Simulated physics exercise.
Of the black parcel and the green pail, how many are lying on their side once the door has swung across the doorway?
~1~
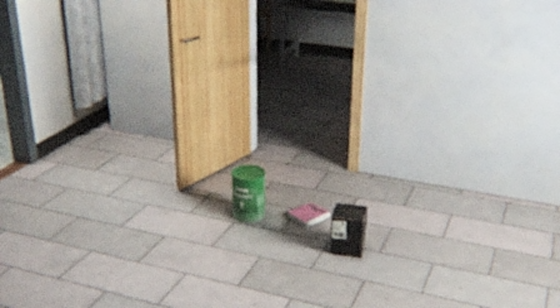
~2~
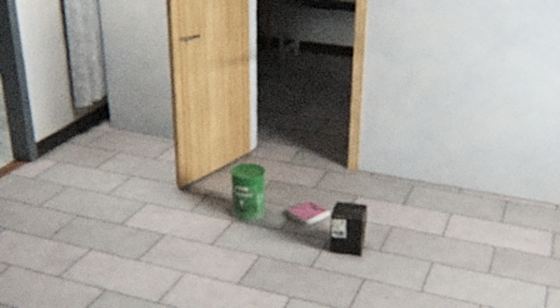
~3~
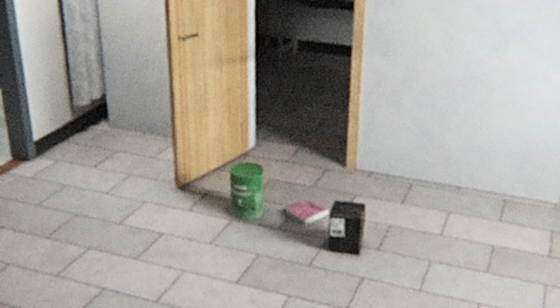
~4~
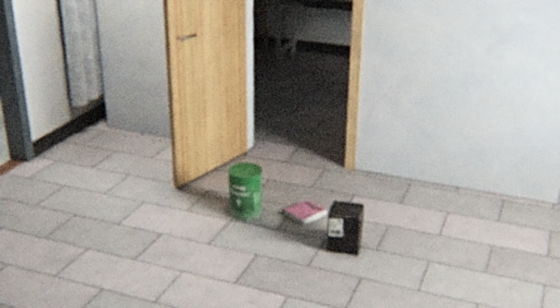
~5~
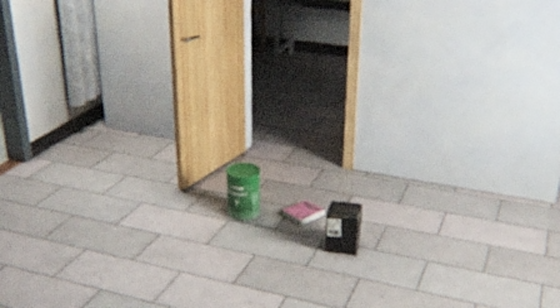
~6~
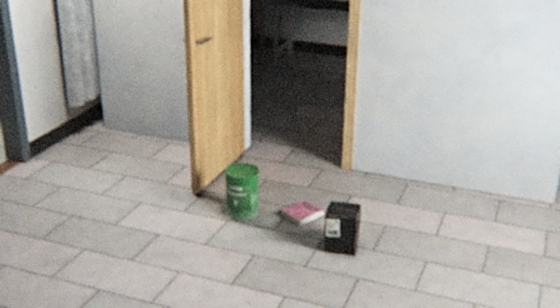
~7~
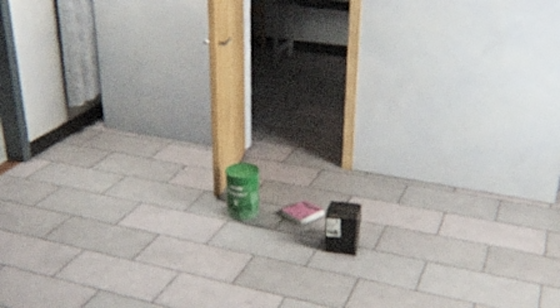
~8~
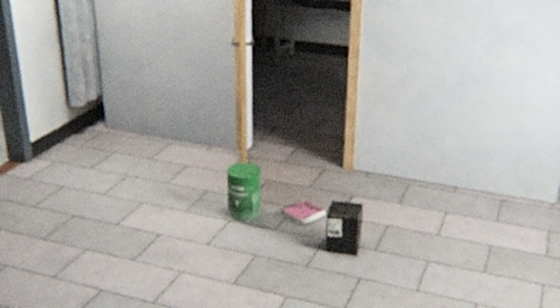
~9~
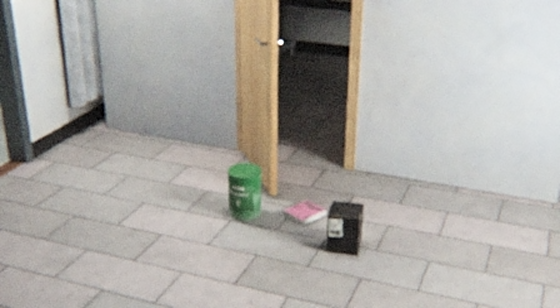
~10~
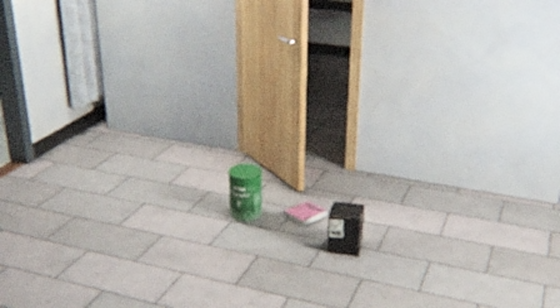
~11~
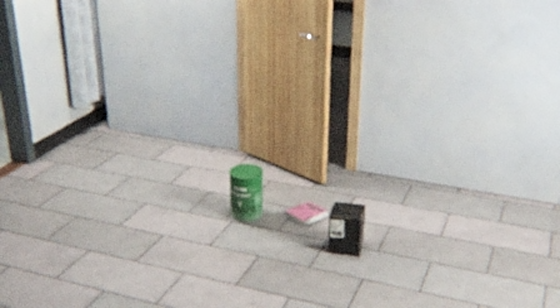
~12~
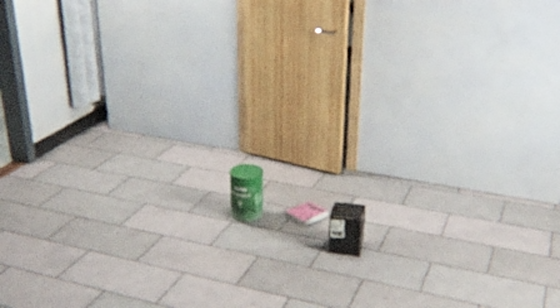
None of them are. The black parcel and the green pail both still stand upright.
